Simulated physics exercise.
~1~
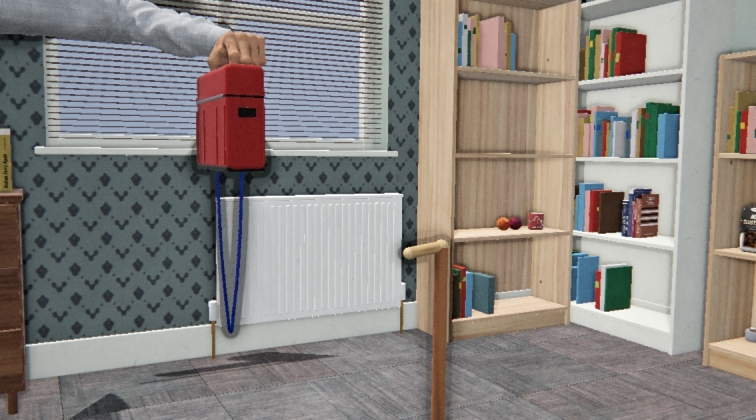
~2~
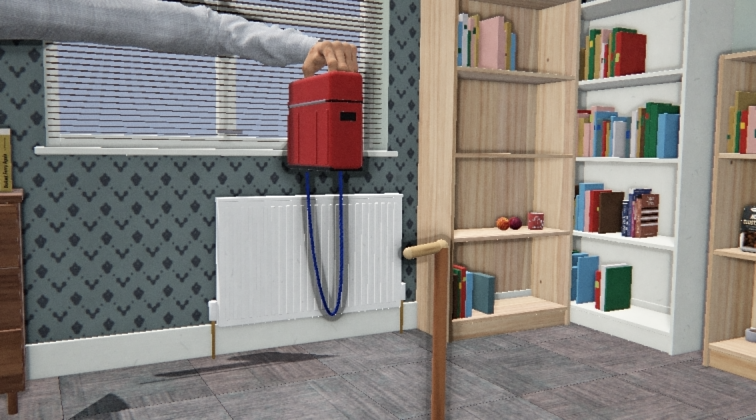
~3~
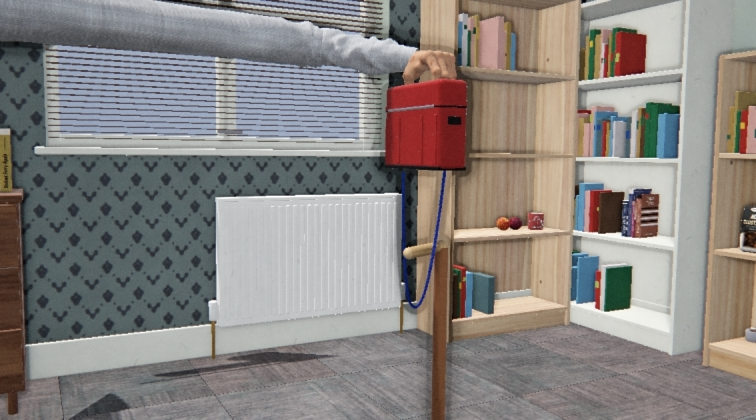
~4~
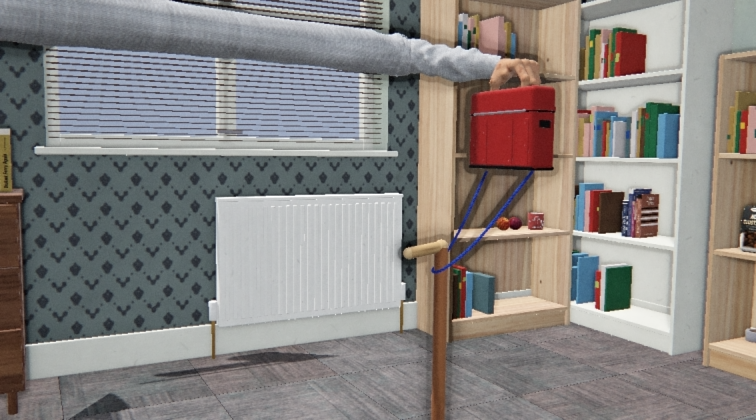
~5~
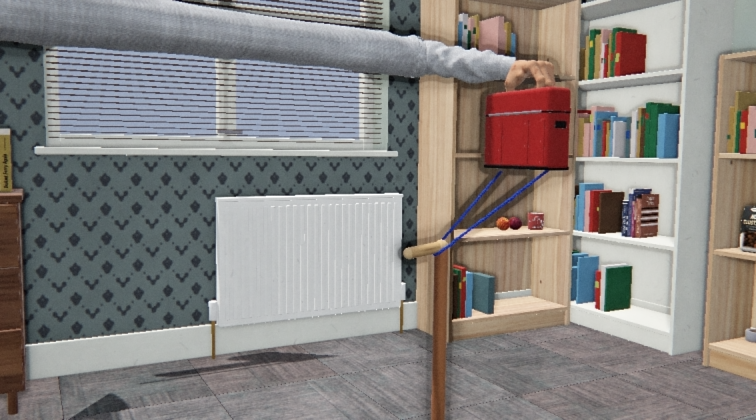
A hand carries a red case right past a post, where its blue loop catches.
